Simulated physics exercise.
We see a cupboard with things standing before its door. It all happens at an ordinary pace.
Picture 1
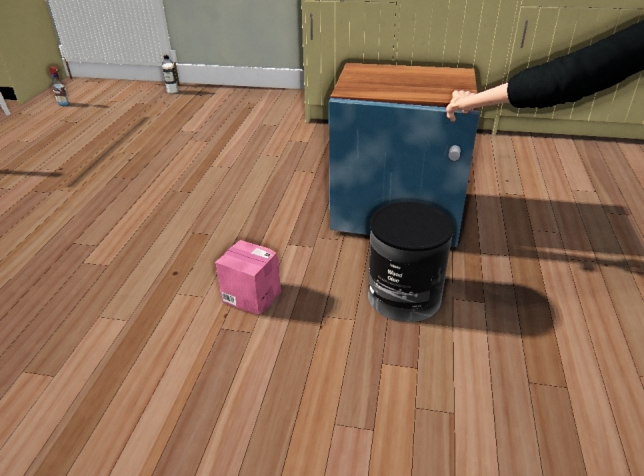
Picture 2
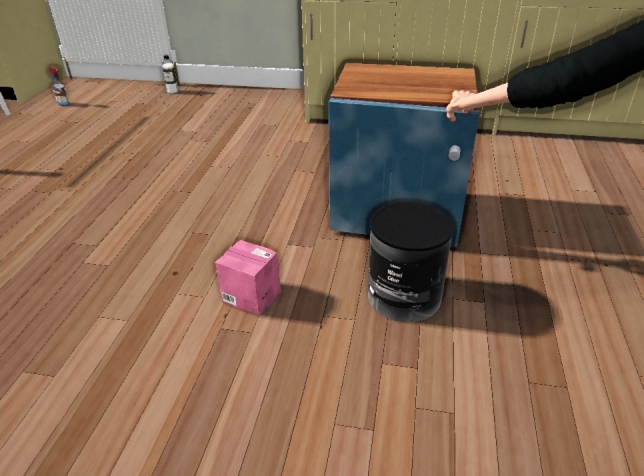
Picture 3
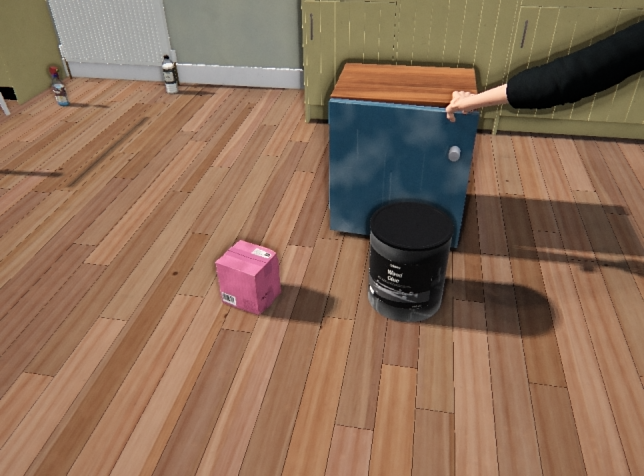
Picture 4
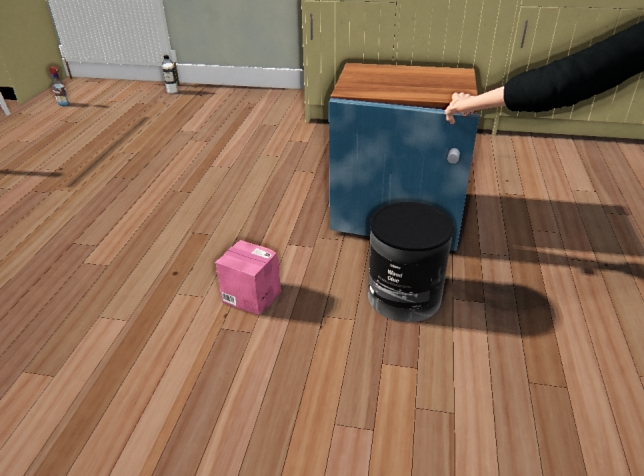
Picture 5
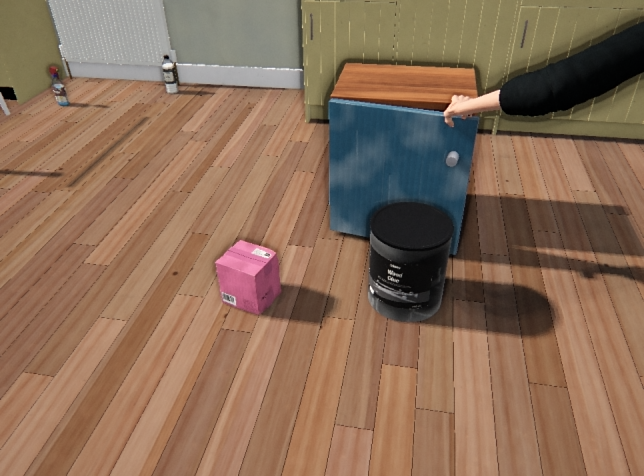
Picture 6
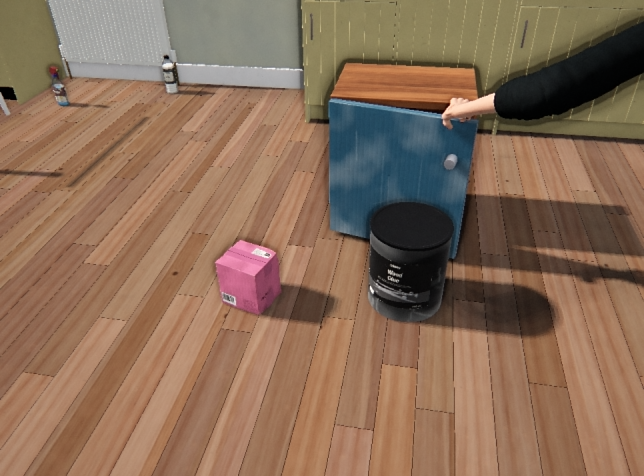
A hand at the top of a blue cupboard door pulled it slightly open, while a black pail in front of it and a pink parcel to the left stayed still on the wooden floor.
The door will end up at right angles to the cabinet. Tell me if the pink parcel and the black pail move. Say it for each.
As it turns out, the pink parcel remains where it is; the black pail is pushed along.
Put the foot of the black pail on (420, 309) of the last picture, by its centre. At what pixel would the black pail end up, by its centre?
Resting at (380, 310).
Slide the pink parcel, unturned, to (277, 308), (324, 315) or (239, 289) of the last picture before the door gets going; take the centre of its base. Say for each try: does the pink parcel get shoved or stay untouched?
One after another: It is struck; gets knocked; stays untouched.
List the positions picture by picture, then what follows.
The first frame shows door 4° open; pink parcel (250, 278); black pail (408, 262); door (396, 179).
The second frame shows door 4° open; black pail (408, 262); door (396, 179).
The third frame shows door 5° open; pink parcel (250, 278); door (396, 180).
The fourth frame shows door 7° open; black pail (408, 262); door (395, 181).
The fifth frame shows door 10° open; pink parcel (250, 278); door (395, 183).
The sixth frame shows door 13° open; pink parcel (250, 278); black pail (408, 262); door (394, 184).
Then, 1.40 s later than the last frame, door 54° open; pink parcel at rest near (250, 278); black pail shifted about its own width near (362, 288).
When it is over, the pink parcel escapes contact, near (250, 278); the black pail gets knocked, near (274, 310).
